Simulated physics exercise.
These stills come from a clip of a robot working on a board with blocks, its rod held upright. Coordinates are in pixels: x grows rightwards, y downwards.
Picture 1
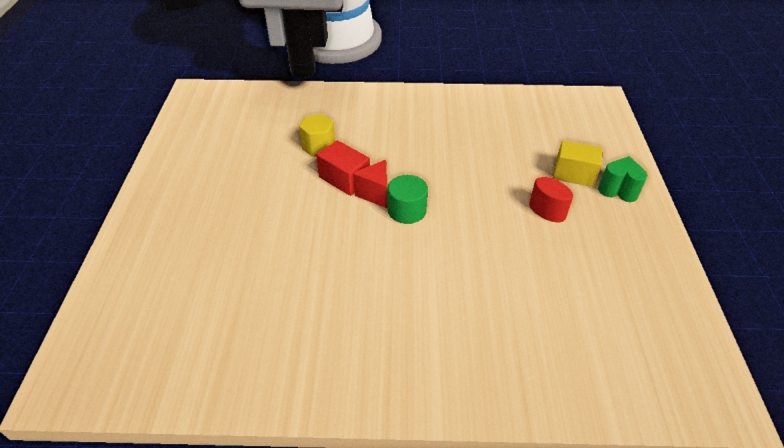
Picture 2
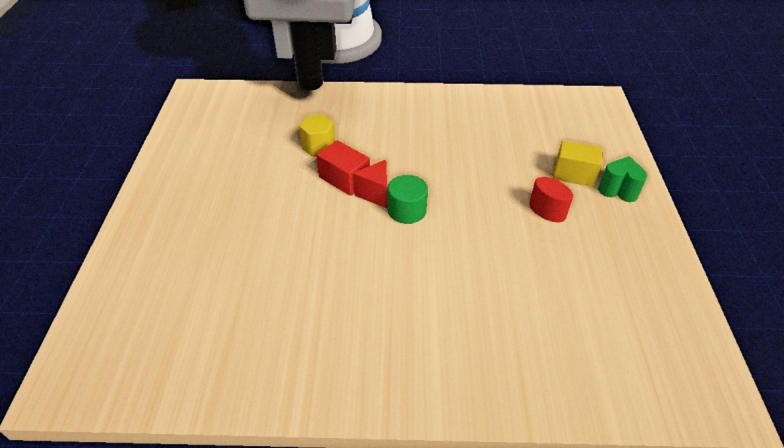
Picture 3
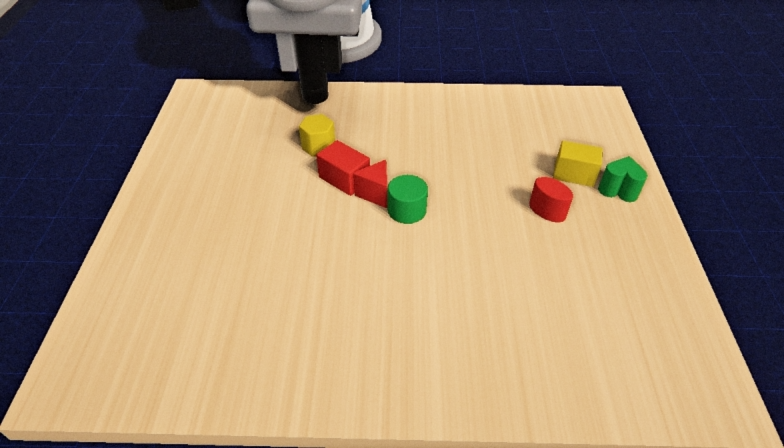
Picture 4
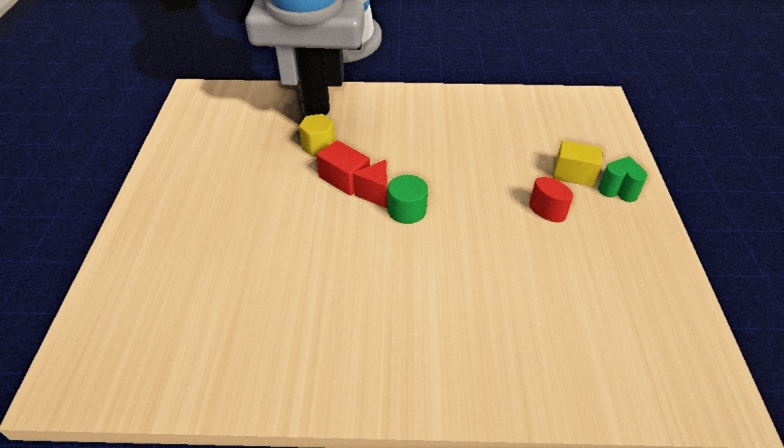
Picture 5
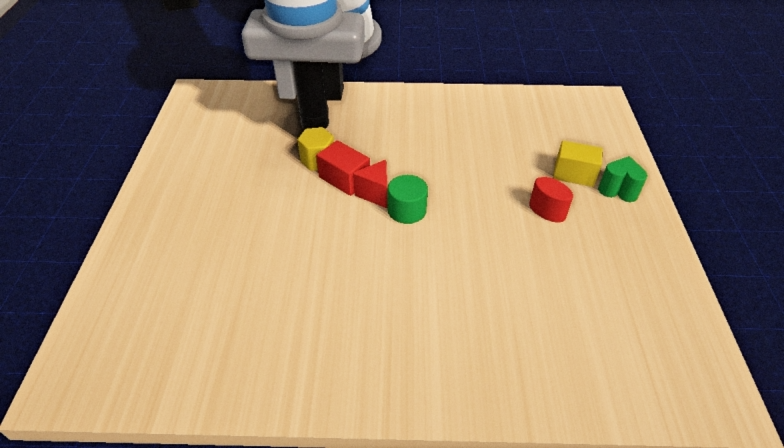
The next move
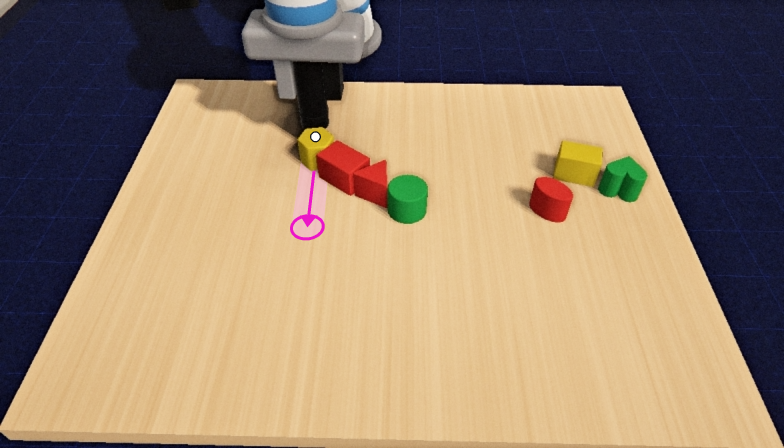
A robot arm with a dark rod moves forward from the far edge of a pale wooden board, seen from above at an angle by a still camera. A yellow hexagon, two red blocks and a green round block form a slanting line left of centre, with yellow, red and green blocks at right. The rod reaches the yellow hexagon and pushes it slightly nearer, while the other blocks stay still.
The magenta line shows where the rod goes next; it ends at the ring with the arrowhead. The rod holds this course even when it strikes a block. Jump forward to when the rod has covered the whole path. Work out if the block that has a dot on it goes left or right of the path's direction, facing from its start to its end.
To the path's right.
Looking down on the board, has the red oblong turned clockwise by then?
Going by the path, no.
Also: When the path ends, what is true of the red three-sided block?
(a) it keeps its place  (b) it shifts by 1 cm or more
b (it shifts by 1 cm or more)
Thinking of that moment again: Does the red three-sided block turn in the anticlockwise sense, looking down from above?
Yes, I think so.
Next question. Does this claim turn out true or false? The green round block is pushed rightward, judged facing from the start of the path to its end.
False - the claim does not hold.
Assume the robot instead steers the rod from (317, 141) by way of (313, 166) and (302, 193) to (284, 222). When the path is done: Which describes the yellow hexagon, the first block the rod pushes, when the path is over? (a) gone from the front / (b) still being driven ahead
The answer is b.
Path on the board, from (317, 141) to (307, 227); the dot is on the yellow hexagon.
On the path given first. One third of the way, rod (312, 152); yellow hexagon (299, 166); red oblong (341, 170), turned 15° anticlockwise; red three-sided block (376, 177), turned 30° anticlockwise; green round block (416, 187).
Two thirds of the way, rod (309, 180); yellow hexagon (281, 192), turned 30° clockwise; red oblong (346, 180), turned 30° anticlockwise; red three-sided block (383, 181), turned 45° anticlockwise; green round block (424, 188).
At the end, rod (305, 211); yellow hexagon (269, 207), turned 95° clockwise; red oblong (347, 184), turned 40° anticlockwise; red three-sided block (384, 181), turned 55° anticlockwise; green round block (426, 188).
